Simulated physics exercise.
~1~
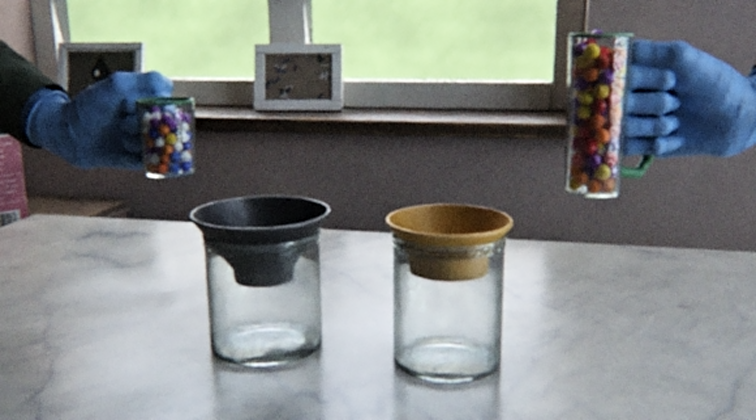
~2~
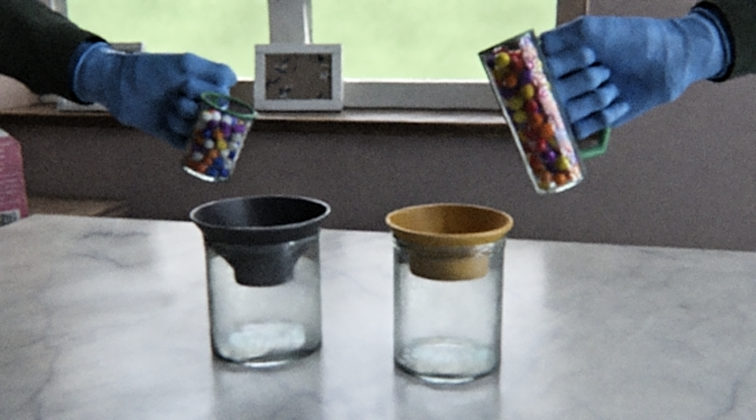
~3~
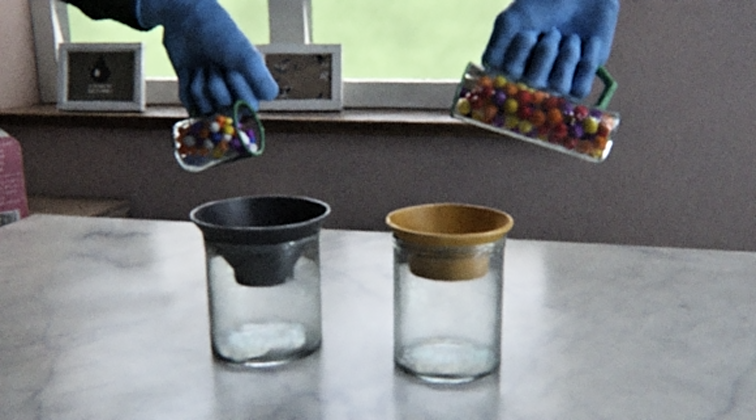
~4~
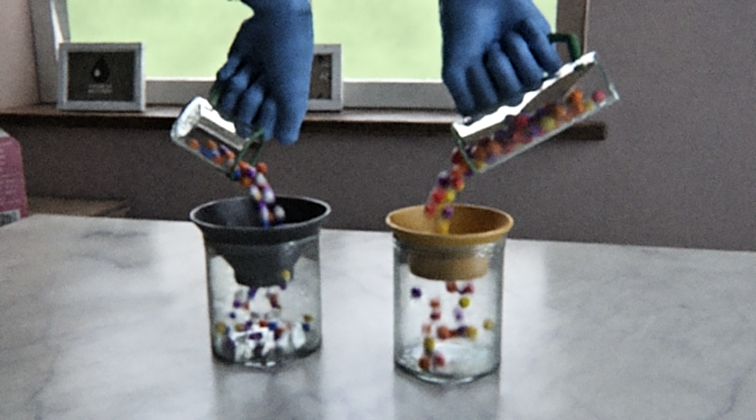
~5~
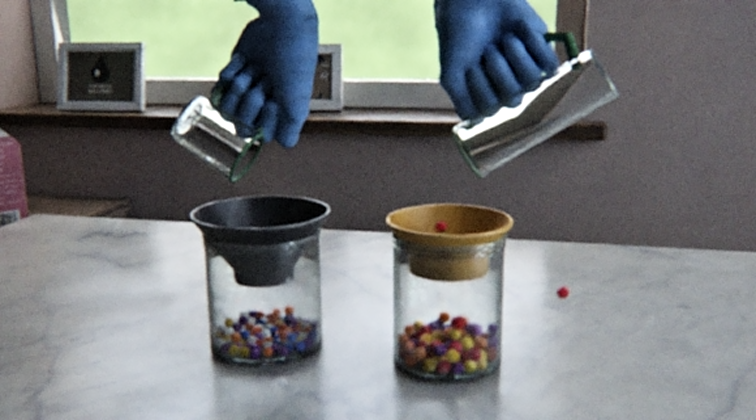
Two blue-gloved hands tipped a small glass cup and a taller one, pouring colorful beads through a dark funnel and a mustard one into glass jars. Both cups emptied, and nearly all the beads landed inside, though a red one ended up outside the right jar.
